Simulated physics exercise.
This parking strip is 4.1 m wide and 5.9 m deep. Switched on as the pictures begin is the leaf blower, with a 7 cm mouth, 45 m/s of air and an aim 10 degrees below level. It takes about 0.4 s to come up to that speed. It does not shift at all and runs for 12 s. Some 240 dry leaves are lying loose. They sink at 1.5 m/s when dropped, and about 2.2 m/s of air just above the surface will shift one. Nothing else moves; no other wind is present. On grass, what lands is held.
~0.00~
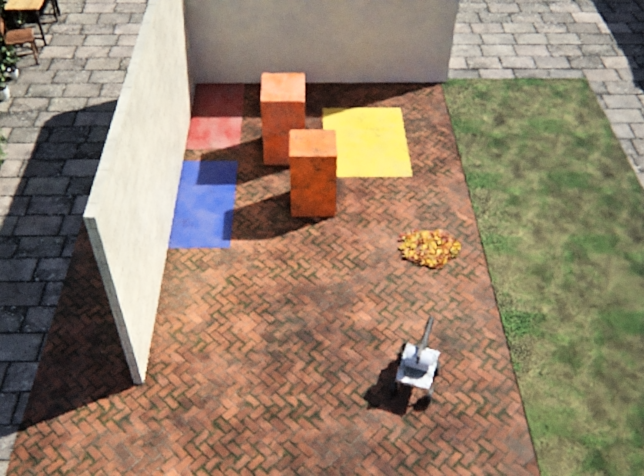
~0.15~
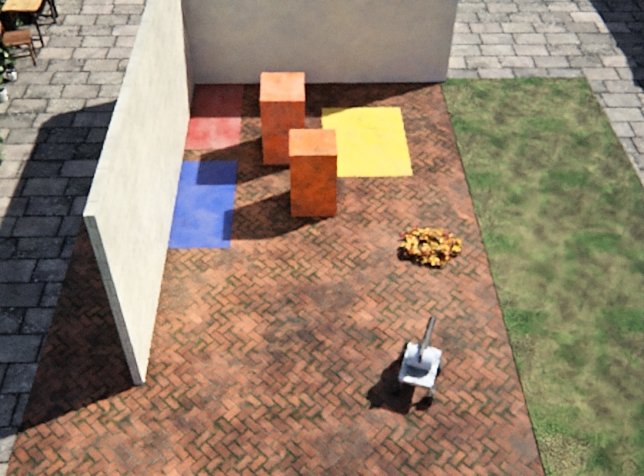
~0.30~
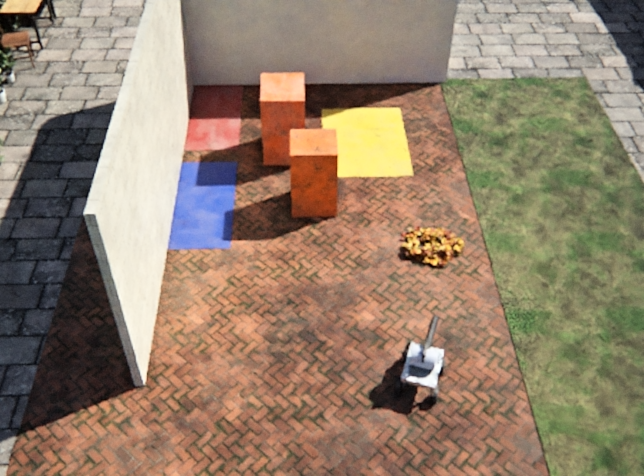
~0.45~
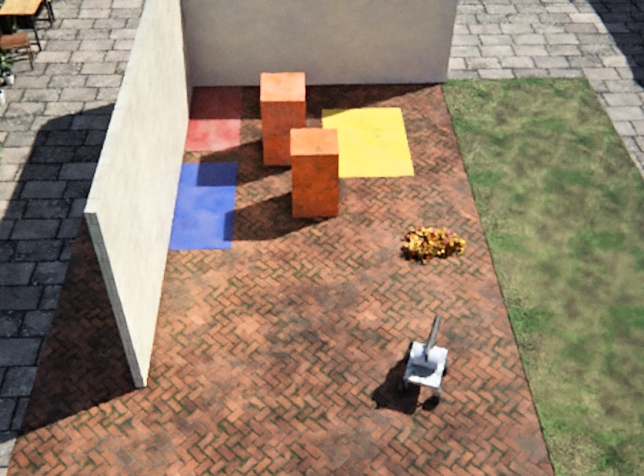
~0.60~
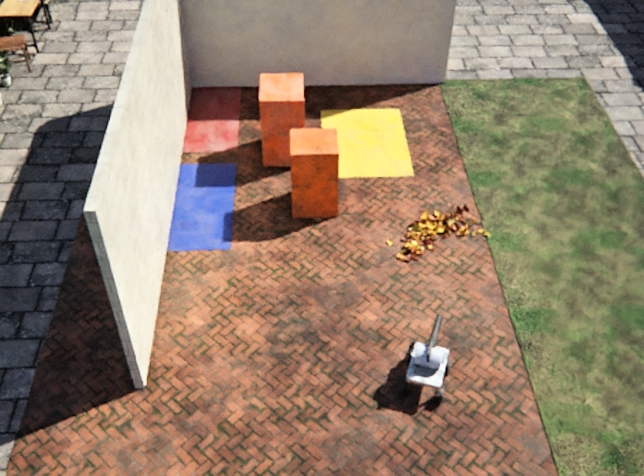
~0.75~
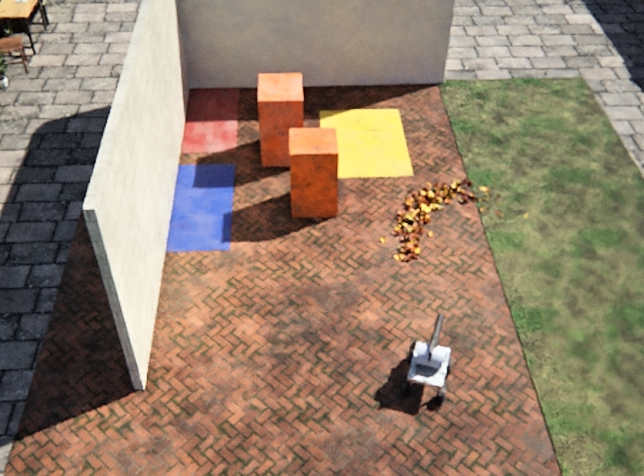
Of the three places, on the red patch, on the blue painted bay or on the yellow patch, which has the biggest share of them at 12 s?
I would say the yellow one has the biggest share.
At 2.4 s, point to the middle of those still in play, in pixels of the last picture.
Around pixel (402, 155).
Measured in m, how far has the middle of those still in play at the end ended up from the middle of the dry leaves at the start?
Somewhere near 2.6 m, I reckon.
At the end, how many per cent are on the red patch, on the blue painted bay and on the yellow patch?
I'd put it at around 0 % for red, 0 % for blue and 30 % for yellow.
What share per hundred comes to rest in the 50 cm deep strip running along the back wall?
Share: Approx. 30 %.
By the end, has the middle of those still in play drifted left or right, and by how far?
Looks like a left-hand shift of around 0.2 m.
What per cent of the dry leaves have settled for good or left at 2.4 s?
Estimated share: Near 20 %.
After 2.4 s, 82 % are on the move or not yet settled, 0 % are on the blue painted bay, 0 % on the red patch and 22 % on the yellow patch; the middle of those still in play is near (402, 155).
After 3.8 s, 75 % are on the move or not yet settled, 0 % are on the blue painted bay, 0 % on the red patch and 32 % on the yellow patch; the middle of those still in play is near (401, 144).
After 6.6 s, 68 % are on the move or not yet settled, 0 % are on the blue painted bay, 0 % on the red patch and 33 % on the yellow patch; the middle of those still in play is near (395, 140).
After 12.0 s, at the end, 0 % are on the blue painted bay, 0 % on the red patch and 31 % on the yellow patch; the middle of those still in play is near (390, 131).
